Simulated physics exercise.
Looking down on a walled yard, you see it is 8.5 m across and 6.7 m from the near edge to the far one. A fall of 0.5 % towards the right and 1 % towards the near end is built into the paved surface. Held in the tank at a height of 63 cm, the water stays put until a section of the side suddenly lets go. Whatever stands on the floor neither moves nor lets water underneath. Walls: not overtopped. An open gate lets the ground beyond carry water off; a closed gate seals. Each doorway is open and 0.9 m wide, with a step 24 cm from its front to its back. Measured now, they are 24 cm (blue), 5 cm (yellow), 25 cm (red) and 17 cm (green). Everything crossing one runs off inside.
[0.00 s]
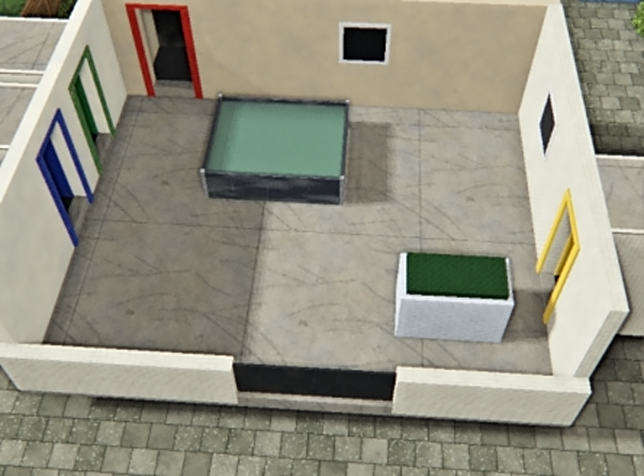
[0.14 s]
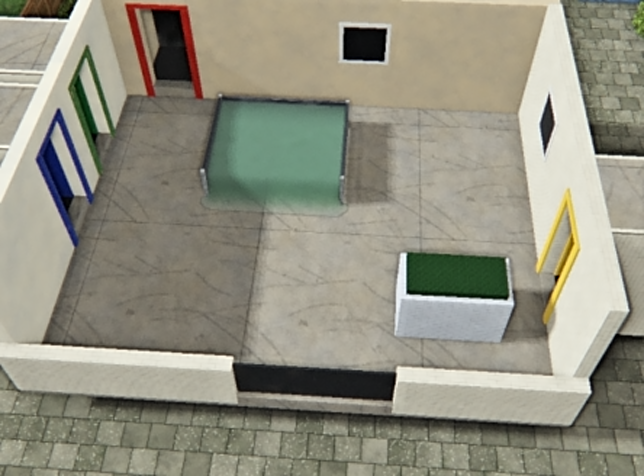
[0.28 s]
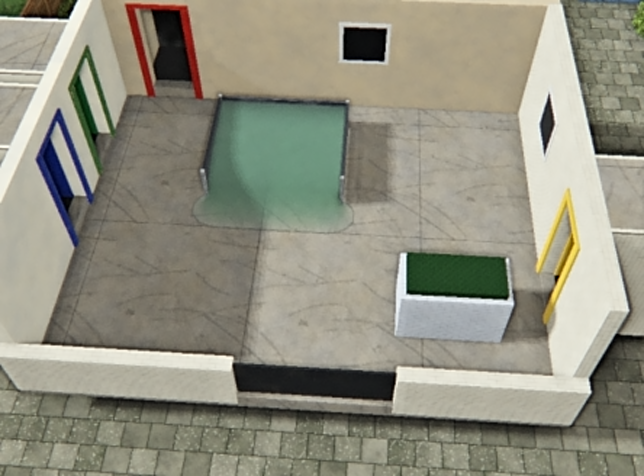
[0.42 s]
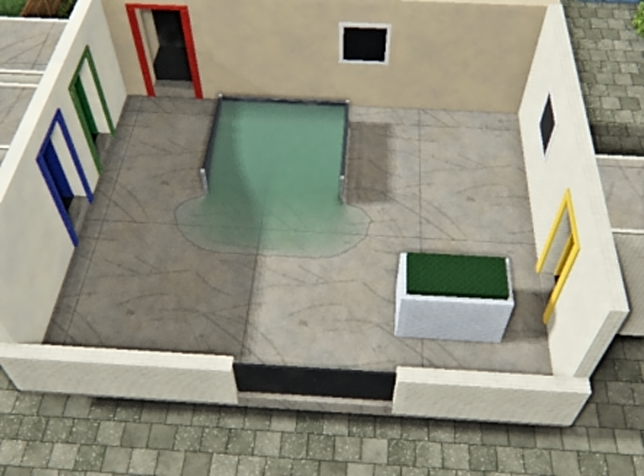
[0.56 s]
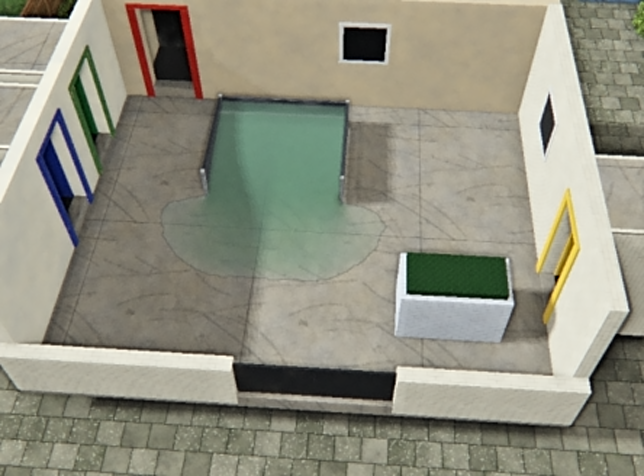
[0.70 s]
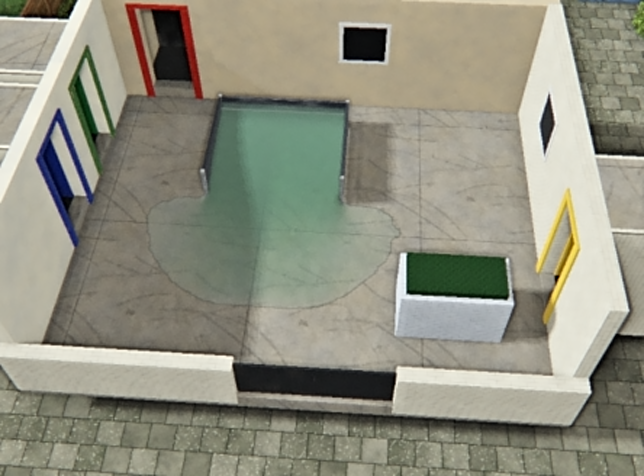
At first, green-tinted water sits still in a dark-edged tank inside a walled yard, near a red doorway. Then the tank's near side opens and water pours onto the paved floor, spreading toward the near wall and out to both sides in a widening, rounded sheet beside a white, green-topped block.
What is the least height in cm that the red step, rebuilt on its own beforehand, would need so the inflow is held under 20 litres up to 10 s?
Around 7.5 cm would be enough.
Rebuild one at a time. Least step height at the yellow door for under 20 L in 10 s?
Yellow door, minimum about 6.5 cm.
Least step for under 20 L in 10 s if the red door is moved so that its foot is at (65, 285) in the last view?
Minimum: Close to 10.0 cm.
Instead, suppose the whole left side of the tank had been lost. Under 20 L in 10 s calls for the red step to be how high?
Estimate: Near 22 cm.
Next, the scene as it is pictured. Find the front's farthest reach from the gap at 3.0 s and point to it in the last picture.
Pixel: About (556, 403).
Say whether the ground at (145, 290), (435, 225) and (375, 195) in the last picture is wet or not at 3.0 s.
So the three spots come out swamped, spared, spared, in that order.
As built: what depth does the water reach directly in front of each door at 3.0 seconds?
Centimetres: Blue = 1, yellow = 6, red = 0, green = 0.
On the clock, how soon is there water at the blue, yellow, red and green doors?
Arrival times - blue: 2.8 s; yellow: 2.6 s; red: 6.0 s; green: 5.0 s.
After 1.4 s water covers 35 % of the floor, deepest (36 cm) near (252, 383); it has not reached the red door.
After 3.0 s water covers 50 % of the floor, deepest (39 cm) near (34, 369); it has not reached the red door.
After 10.0 s water covers 100 % of the floor, deepest (13 cm) near (556, 403); 8 cm at the red door, 0 litres in over its 25 cm step.
At the red door as built, the water arrived by 6.1 s and peaked near 12 cm at 7.8 s.
With a step of 6 cm, 36 litres would have come in within the 10 s; with 9.5 cm, 6 litres. So under 20 litres takes about 7.5 cm.
